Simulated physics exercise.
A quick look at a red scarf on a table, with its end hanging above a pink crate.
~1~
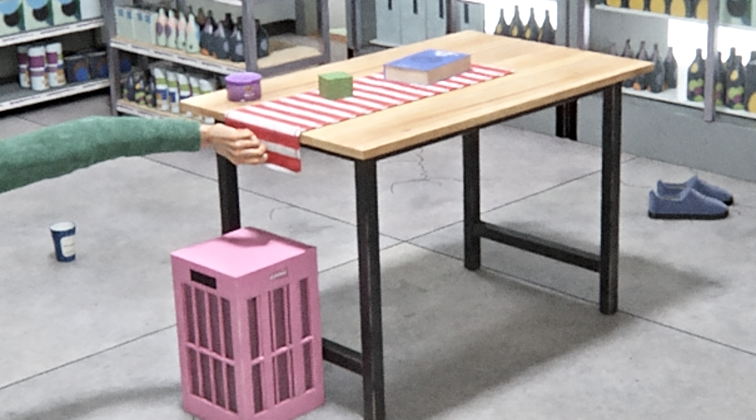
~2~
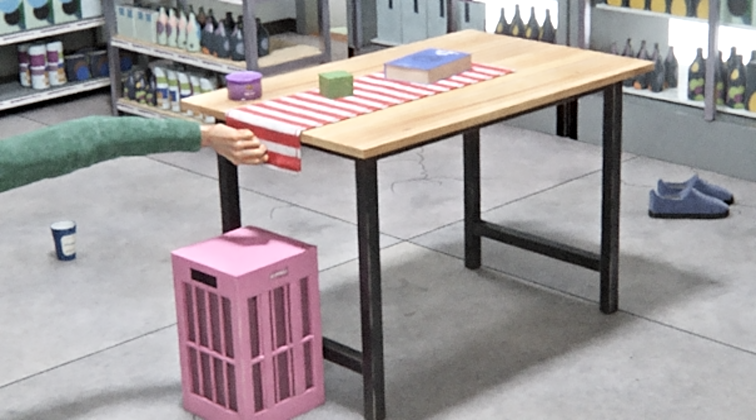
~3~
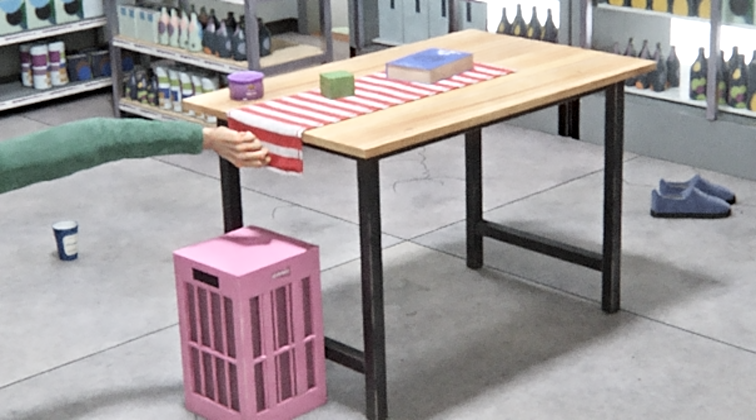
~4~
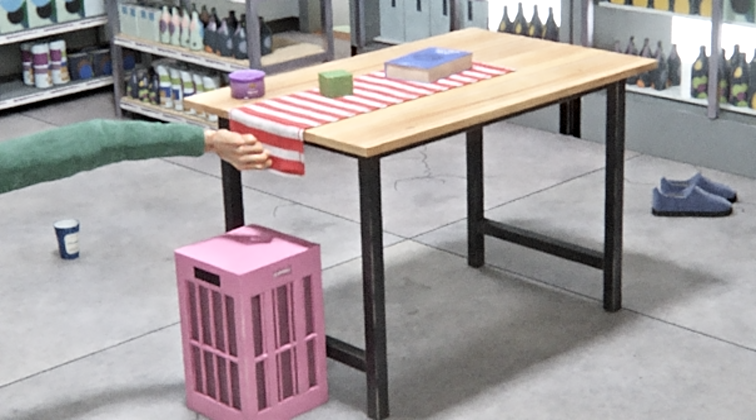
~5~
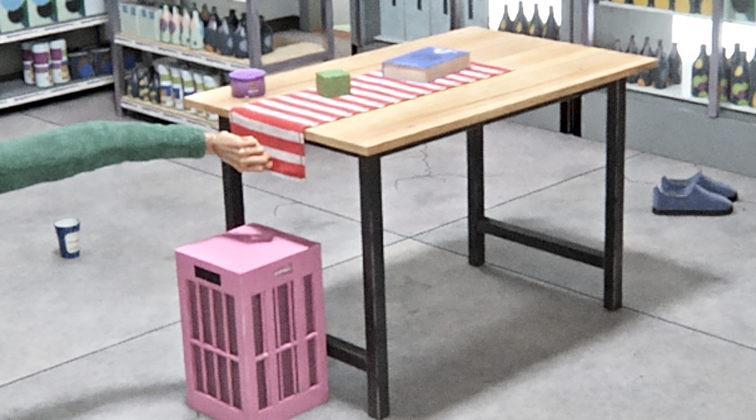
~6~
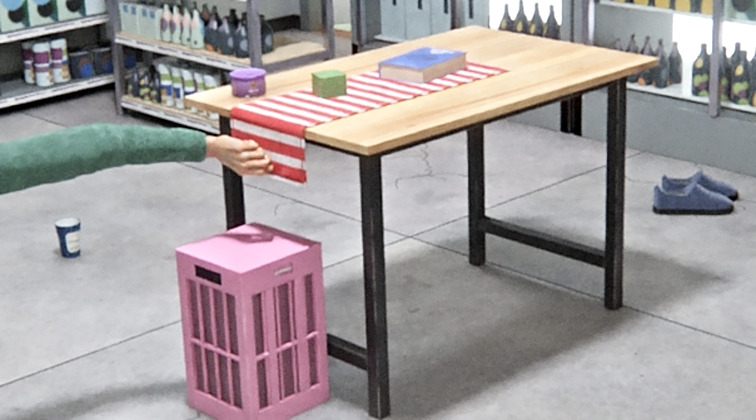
A hand slowly pulls a red striped cloth slightly over the edge of a table.
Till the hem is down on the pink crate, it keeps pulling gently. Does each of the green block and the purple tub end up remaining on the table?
The green block - yes, the purple tub - yes.
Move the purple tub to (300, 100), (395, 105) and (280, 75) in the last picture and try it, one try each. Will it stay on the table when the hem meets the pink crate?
In the first try it ends up off the top, in the second it never leaves the top, and in the third it never leaves the top.
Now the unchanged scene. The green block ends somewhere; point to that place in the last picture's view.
Middle: (282, 97).
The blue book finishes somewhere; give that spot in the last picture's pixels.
Near (381, 76).
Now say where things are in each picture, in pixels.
The first picture shows scarf end (301, 177); green block (335, 75); purple tub (243, 77); blue book (428, 59); top of the crate (244, 261).
The second picture shows scarf end (301, 176), far hem (516, 71); purple tub (244, 76); purple tub stands beside the cloth.
The third picture shows scarf end (303, 178); green block (337, 74).
The fourth picture shows scarf end (305, 180), far hem (516, 71); purple tub (247, 75).
The fifth picture shows scarf end (306, 183); green block (333, 73).
The sixth picture shows scarf end (307, 188), far hem (511, 70); green block (329, 73); purple tub (248, 73); top of the crate (249, 257).
Then, 0.20 s on from there, hem going down; block moved a little; tub in place.
Then, 0.50 s on from there, hem going down; block carried along near (302, 91); tub in place.
Then, 0.82 s on from there, hem on the crate; block carried along near (284, 96); tub in place.
In the end, hem on the crate; block carried along near (282, 97); tub in place. The green block stays on the table and the purple tub remains up there.
